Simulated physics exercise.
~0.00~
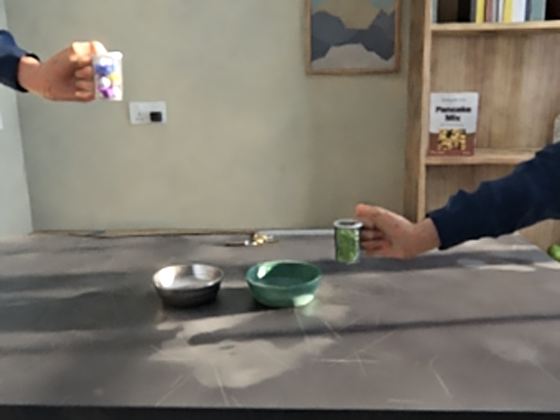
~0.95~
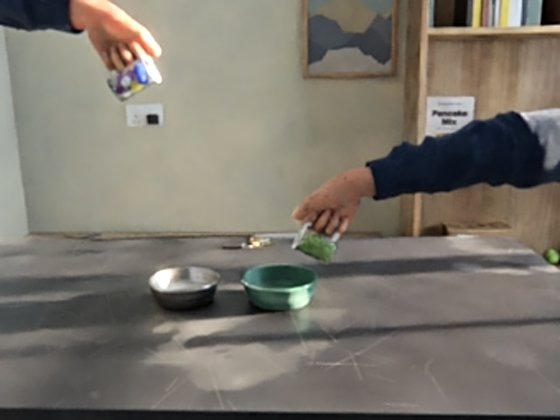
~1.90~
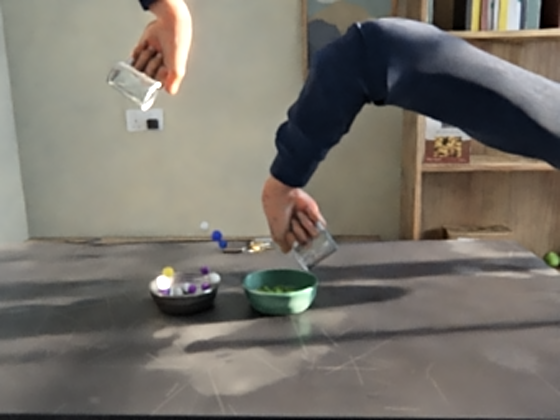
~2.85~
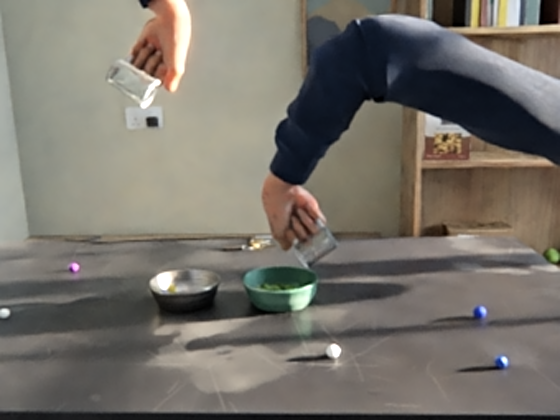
The footage shows two hands tipping clear cups over shallow dishes on a dark table. Colourful balls drop from high up into the left metal dish, and several end up scattered across the table, while green bits poured from low down all settle in the right green dish.
